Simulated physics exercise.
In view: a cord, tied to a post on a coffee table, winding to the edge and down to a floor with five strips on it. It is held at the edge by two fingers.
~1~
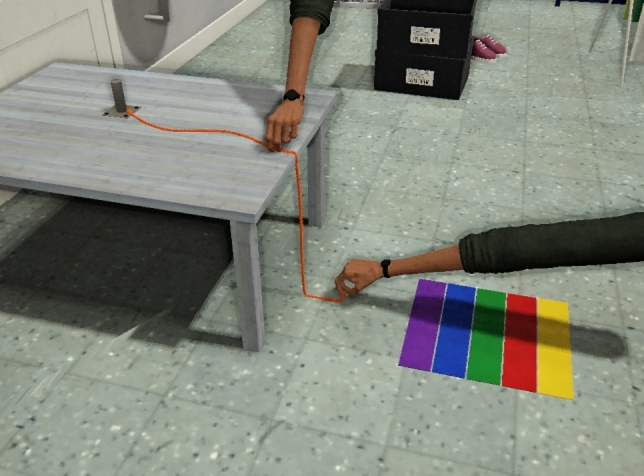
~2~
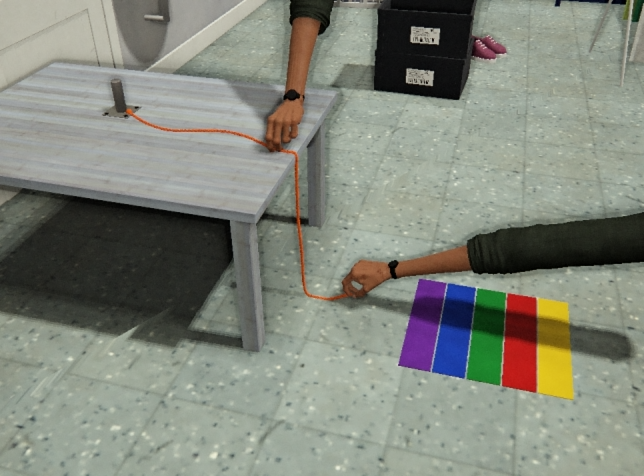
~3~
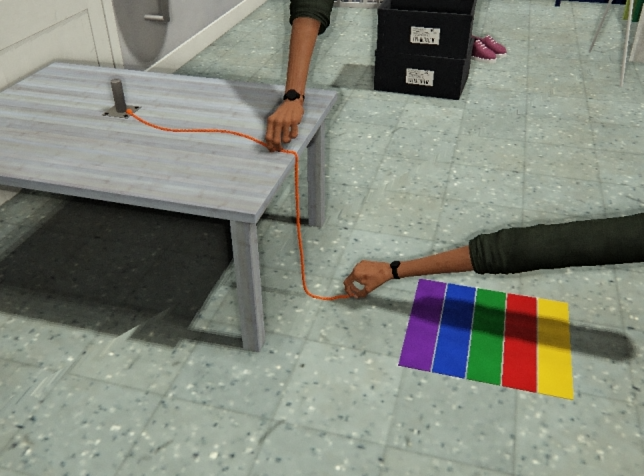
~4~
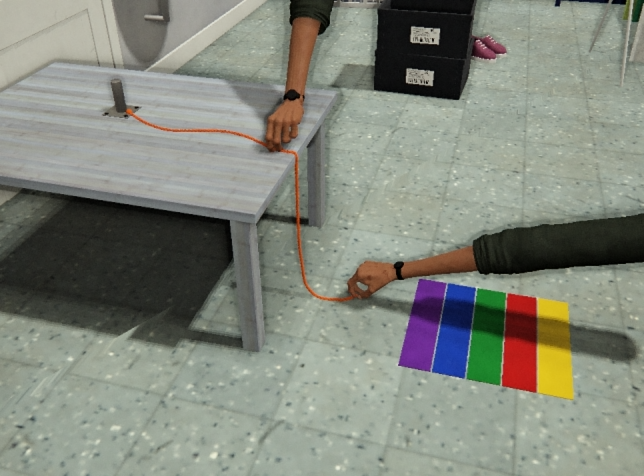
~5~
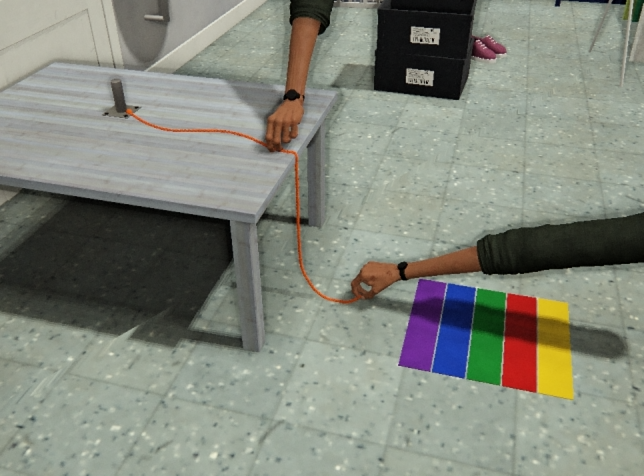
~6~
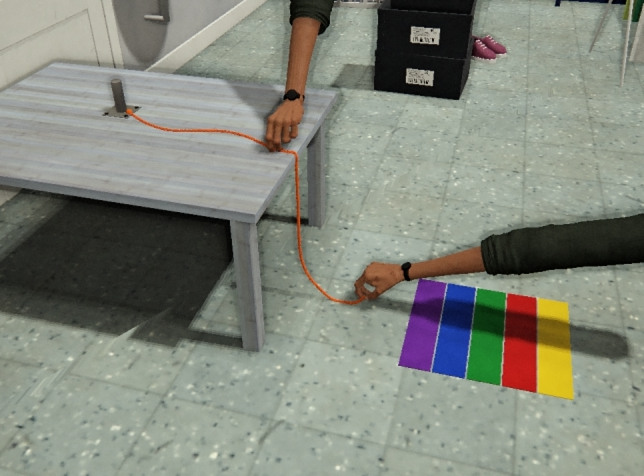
Two hands in dark sleeves hold an orange cord in a room with a pale speckled tile floor, seen from above at an angle by a still camera. The cord winds from a post on a grey wooden table at left, over the edge to the floor, near purple, blue, green, red and yellow strips. The upper hand stays at the edge while the lower one draws the cord's end slightly right.
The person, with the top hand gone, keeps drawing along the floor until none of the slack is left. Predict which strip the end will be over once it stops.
I would say the blue strip.
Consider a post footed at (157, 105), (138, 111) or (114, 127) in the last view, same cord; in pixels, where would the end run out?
Results per try: (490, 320); (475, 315); (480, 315).
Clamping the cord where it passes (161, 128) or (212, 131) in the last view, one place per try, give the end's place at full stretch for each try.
Respectively, (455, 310) and (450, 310).
A little later, end near (406, 304); short of the strips.
Next, end near (439, 309); over purple.
When it is tight, end near (460, 313); over blue. The blue one.
